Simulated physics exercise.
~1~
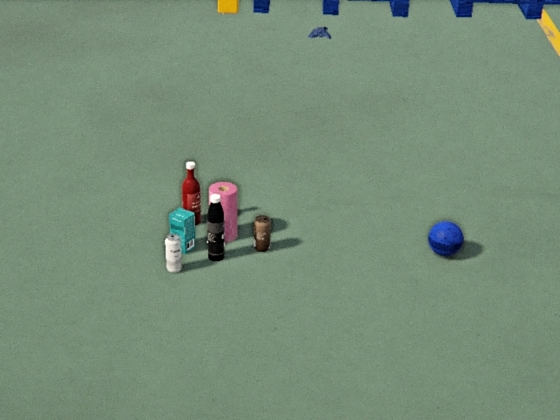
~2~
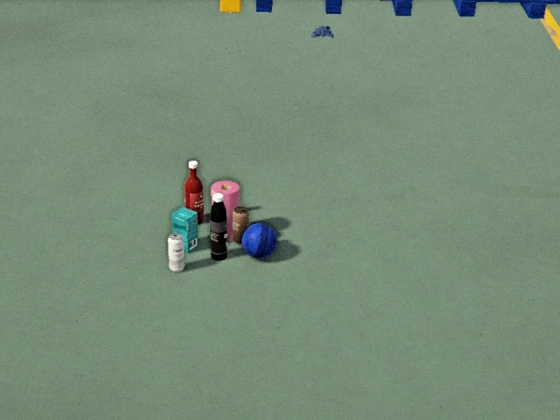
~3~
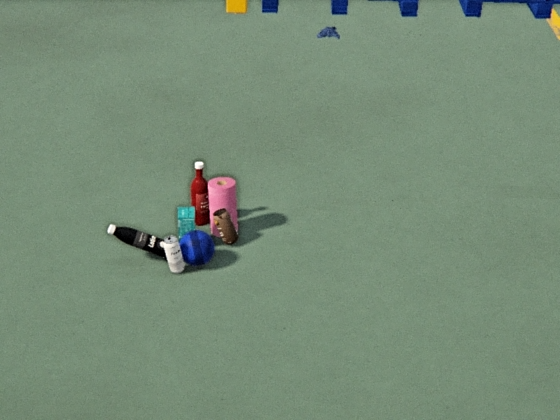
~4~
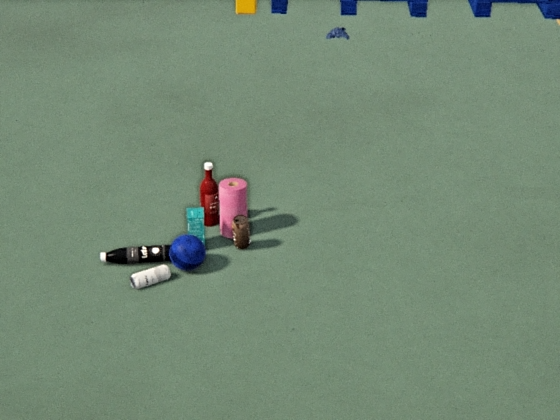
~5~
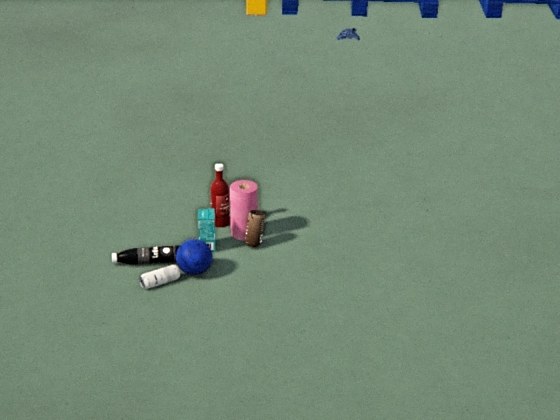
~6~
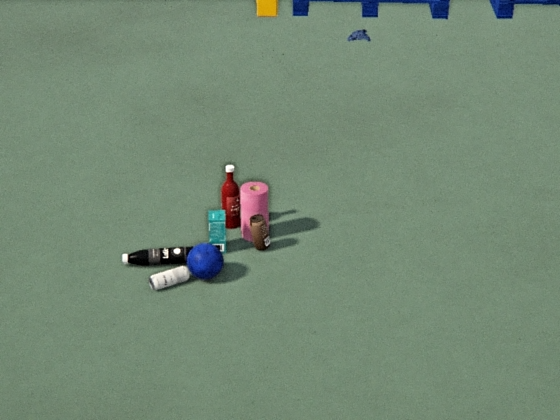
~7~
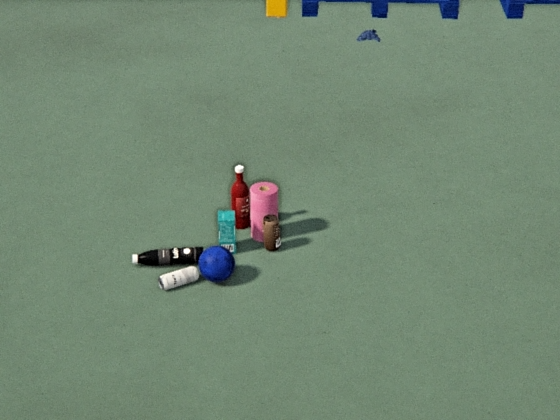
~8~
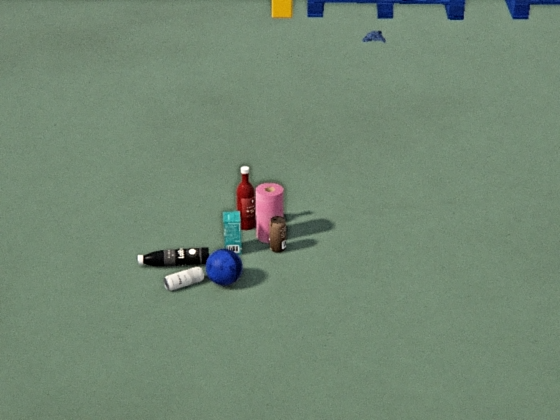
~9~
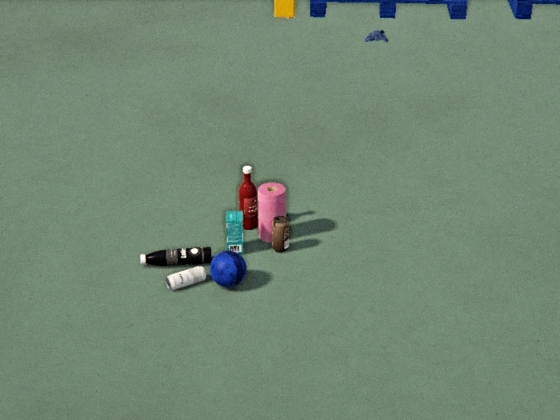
On a green floor, a blue ball rolled left into a cluster of bottles, a can, a carton and a pink roll, knocking over the black bottle and white can and rocking the brown can, which stayed upright beside the standing red bottle, roll and carton.
